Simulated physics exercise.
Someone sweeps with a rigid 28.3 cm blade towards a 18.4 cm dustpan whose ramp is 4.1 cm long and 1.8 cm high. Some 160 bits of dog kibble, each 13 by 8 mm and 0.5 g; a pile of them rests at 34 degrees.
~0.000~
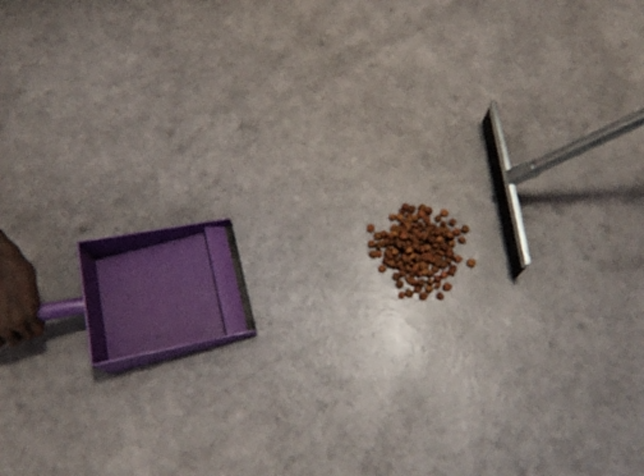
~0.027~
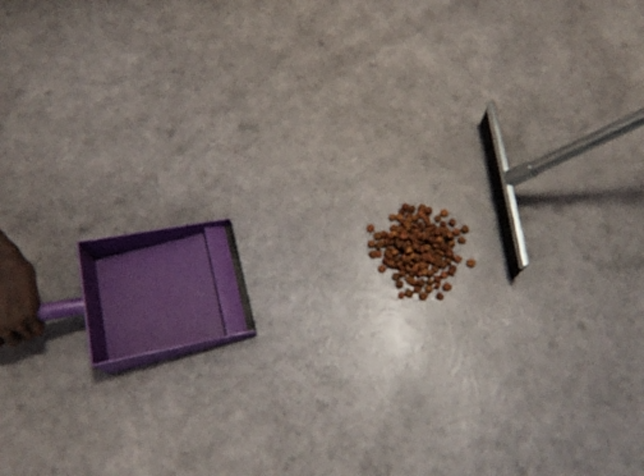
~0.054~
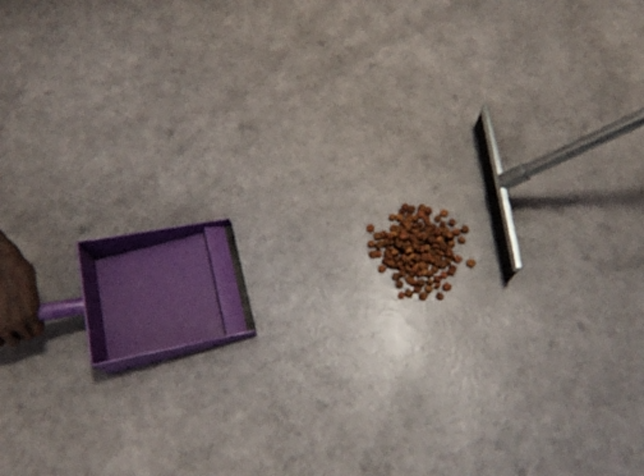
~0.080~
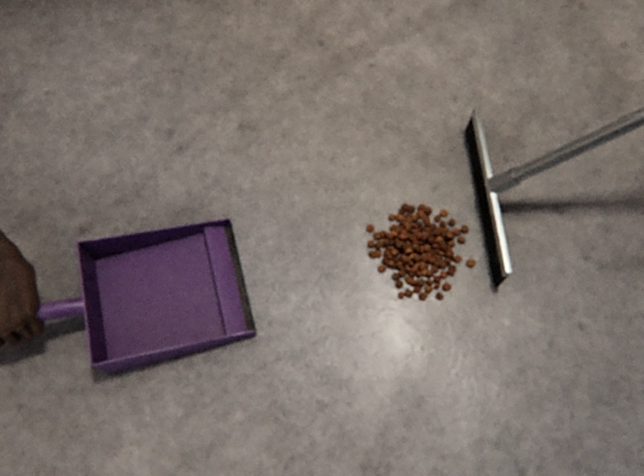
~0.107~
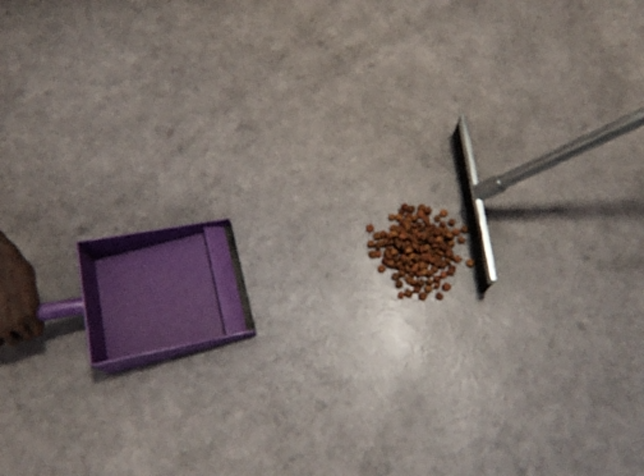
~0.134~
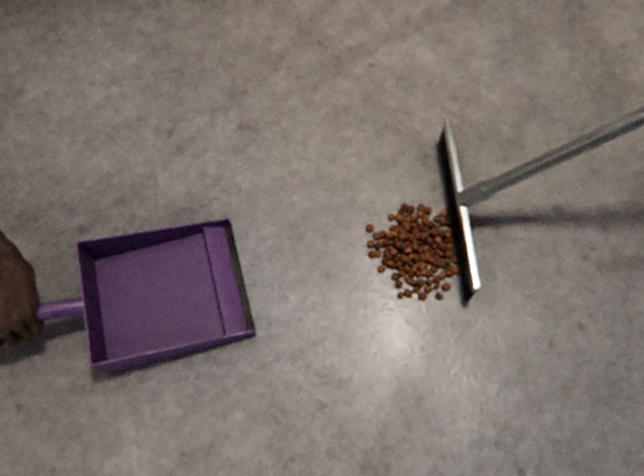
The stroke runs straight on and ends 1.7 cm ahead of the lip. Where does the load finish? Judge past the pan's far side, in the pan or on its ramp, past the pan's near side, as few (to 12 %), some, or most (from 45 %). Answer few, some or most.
Past the pan's far side: Few; in the pan or on its ramp: Some; past the pan's near side: Some.
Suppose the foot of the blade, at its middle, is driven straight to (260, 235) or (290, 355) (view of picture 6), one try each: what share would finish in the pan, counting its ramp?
Some 35 and 5 per cent.
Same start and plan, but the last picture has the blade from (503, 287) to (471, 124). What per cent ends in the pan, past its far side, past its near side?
Pan 0, far 0, near 40.
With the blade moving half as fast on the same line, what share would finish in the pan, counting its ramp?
Then about 10 per cent.
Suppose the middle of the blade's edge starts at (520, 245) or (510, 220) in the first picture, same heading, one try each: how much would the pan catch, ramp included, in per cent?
About 15 and 20 per cent.
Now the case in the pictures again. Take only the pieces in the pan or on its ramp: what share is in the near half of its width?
Some 60 per cent.
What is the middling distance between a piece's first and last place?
Some 28 cm.
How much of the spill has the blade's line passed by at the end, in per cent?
Some 0 per cent.
After 0.30 s, middle of the blade 19 cm from the lip; 0 % over the lip, far side 0 %, near side 15 %.
Then, at 0.40 s, middle of the blade 9 cm from the lip; 0 % over the lip, far side 5 %, near side 20 %.
After 0.64 s, middle of the blade 4 cm from the lip; 20 % over the lip, far side 5 %, near side 25 %.
By 1.2 s all is still; far side 5 %, pan 20 %, near side 25 %, in front of the lip or behind the blade 50 %.
